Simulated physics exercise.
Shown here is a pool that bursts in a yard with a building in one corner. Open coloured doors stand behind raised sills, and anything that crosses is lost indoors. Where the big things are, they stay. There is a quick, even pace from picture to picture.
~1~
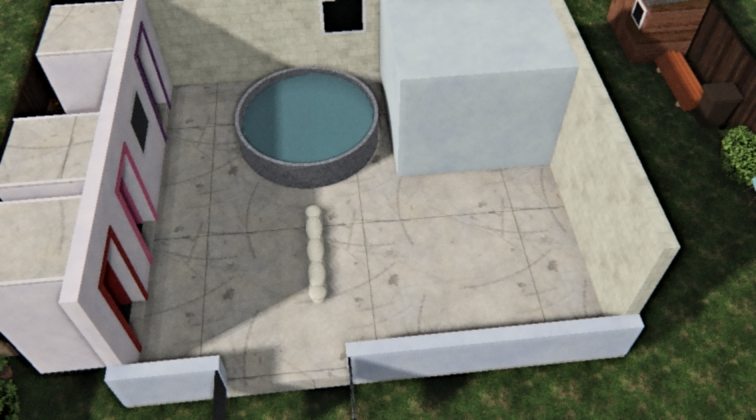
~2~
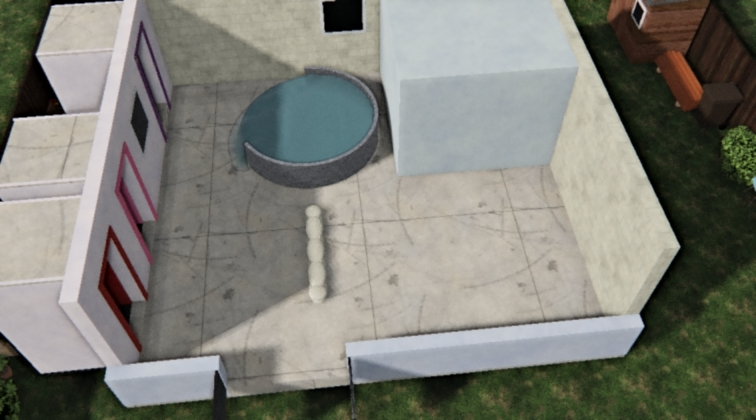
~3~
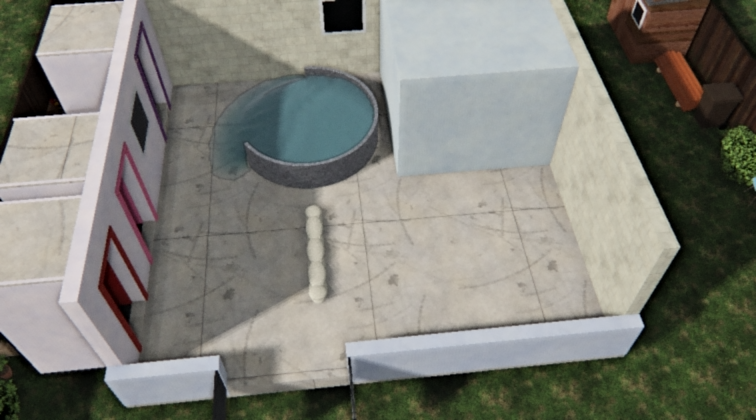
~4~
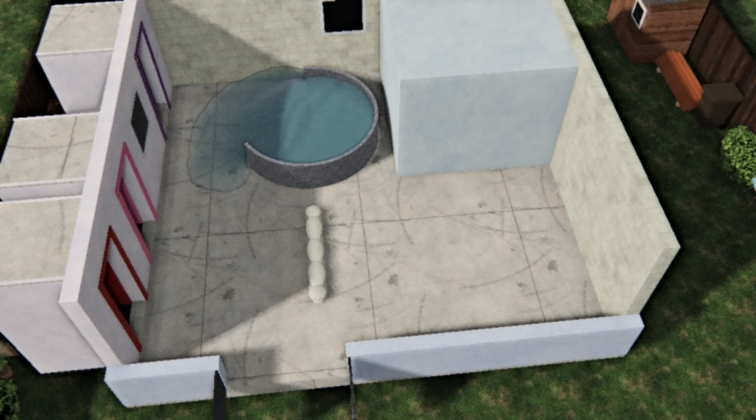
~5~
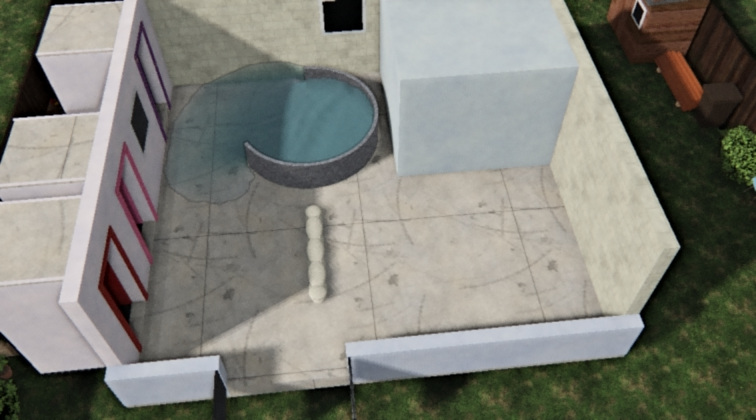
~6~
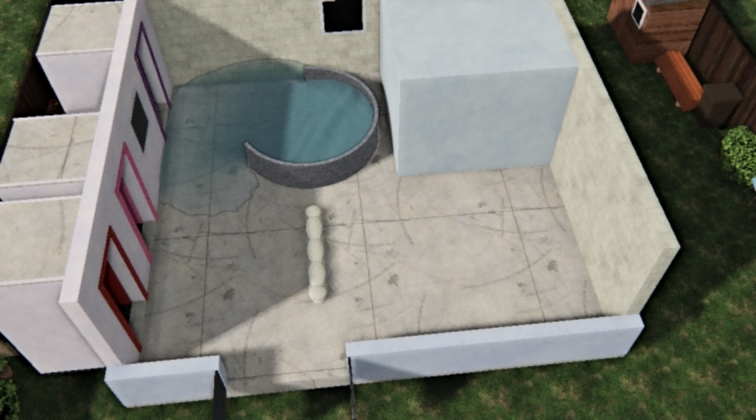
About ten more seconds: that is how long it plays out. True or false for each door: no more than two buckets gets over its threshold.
The red door - false; the pink door - false; the purple door - false.
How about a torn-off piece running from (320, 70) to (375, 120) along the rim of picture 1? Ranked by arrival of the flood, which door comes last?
The red door, I'd guess.
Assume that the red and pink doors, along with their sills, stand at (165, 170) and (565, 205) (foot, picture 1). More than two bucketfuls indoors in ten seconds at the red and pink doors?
The red overflows, and the pink falls short.
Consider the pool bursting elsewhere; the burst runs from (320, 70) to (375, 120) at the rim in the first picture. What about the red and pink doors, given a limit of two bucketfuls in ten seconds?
My guess is that the red door stays short of it while the pink door stays short of it.
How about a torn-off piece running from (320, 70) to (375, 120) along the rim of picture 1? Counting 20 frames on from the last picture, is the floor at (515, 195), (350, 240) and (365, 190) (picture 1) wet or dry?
Taken one by one: Unaffected, then sodden, then sodden.
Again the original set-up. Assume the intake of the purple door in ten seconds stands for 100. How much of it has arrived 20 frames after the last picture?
That comes out to 95 per cent by my count.
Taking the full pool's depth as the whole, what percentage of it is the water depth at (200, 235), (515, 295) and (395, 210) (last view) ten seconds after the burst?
Readings in sequence: 6, 4, 4 percent.
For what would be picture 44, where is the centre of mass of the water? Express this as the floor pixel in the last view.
The water's middle lies around (276, 177).
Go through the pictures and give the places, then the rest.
Still water in the pool at (307, 116), in the first picture.
The front is at (244, 169), out from the gap at (252, 111), in the second picture.
The front is at a hidden place, out from the gap at (252, 113), in the third picture.
The front is at (205, 185), out from the gap at (252, 113), in the fourth picture.
Water pours out at (252, 114) and has run to (190, 195), in the fifth picture.
The front is at (160, 198), out from the gap at (252, 114), in the sixth picture.
A moment on, water covers 20 % of the floor; the red door not reached, the pink door wet at the sill, nothing in, the purple door under two buckets in.
Next, water covers 25 % of the floor; the red door wet at the sill, nothing in, the pink door under two buckets in, the purple door over two buckets in.
Then, water covers 45 % of the floor; the red door wet at the sill, nothing in, the pink door under two buckets in, the purple door far over two buckets in.
Later, water covers 65 % of the floor; the red door under two buckets in, the pink door over two buckets in, the purple door far over two buckets in.
In the end, water covers 80 % of the floor; the red door over two buckets in, the pink door over two buckets in, the purple door far over two buckets in.
